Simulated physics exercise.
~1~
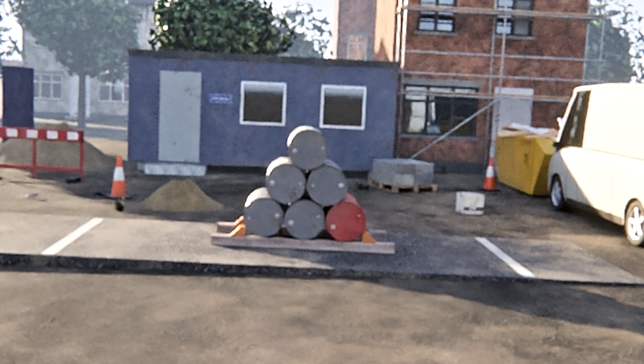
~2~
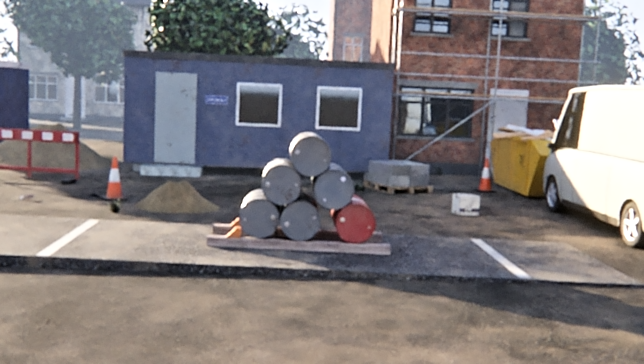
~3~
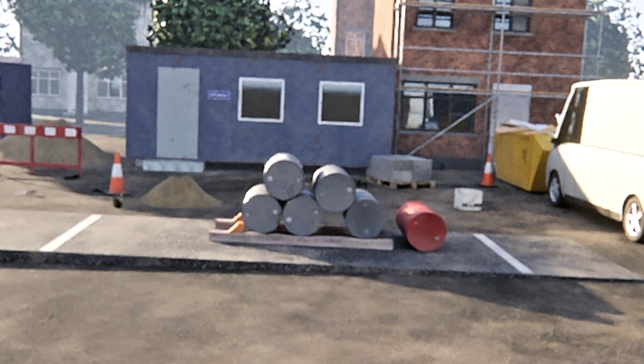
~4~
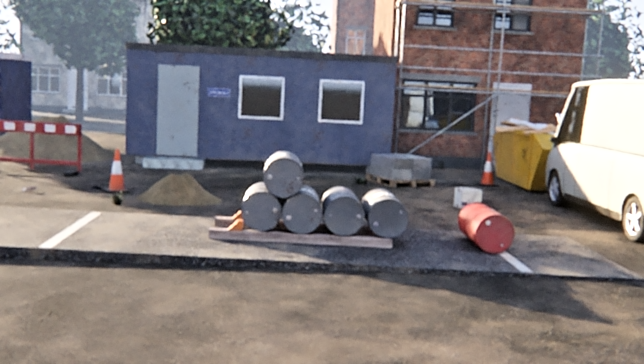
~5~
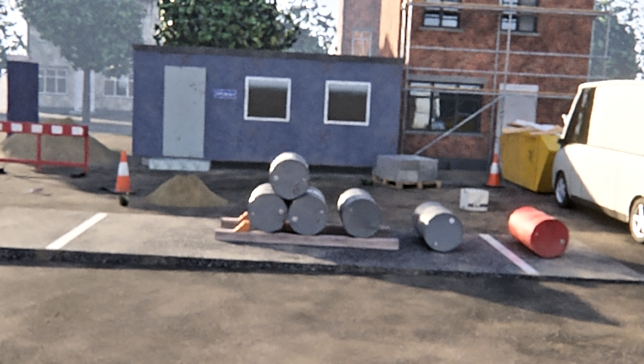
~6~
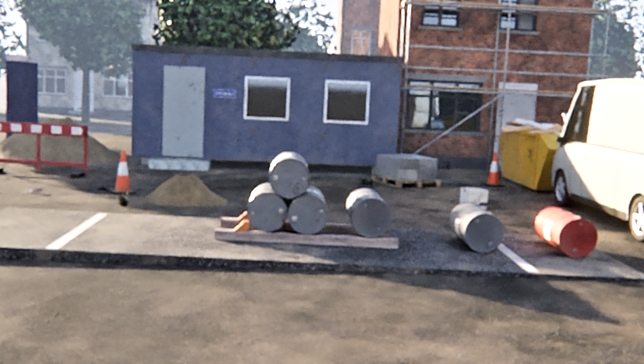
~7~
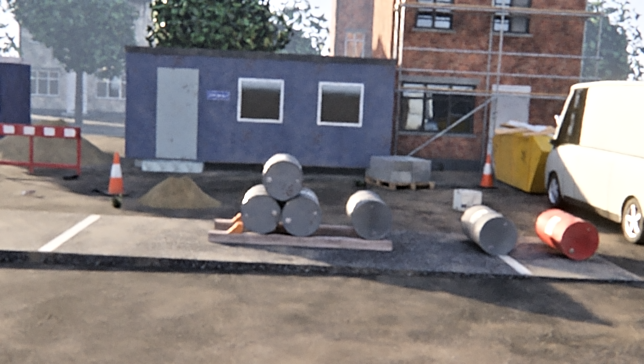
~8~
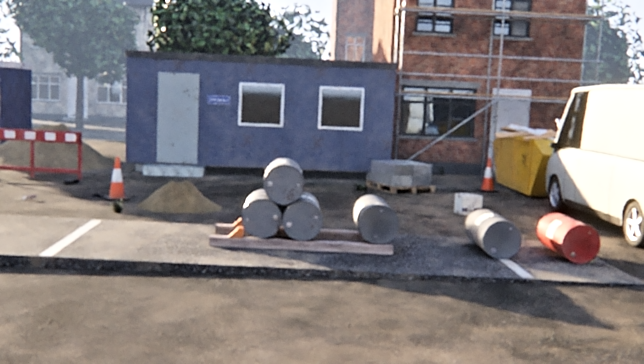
Building site yard, a pyramid of drums collapsing as the red one rolls right, stopping past the white line, others spreading behind.
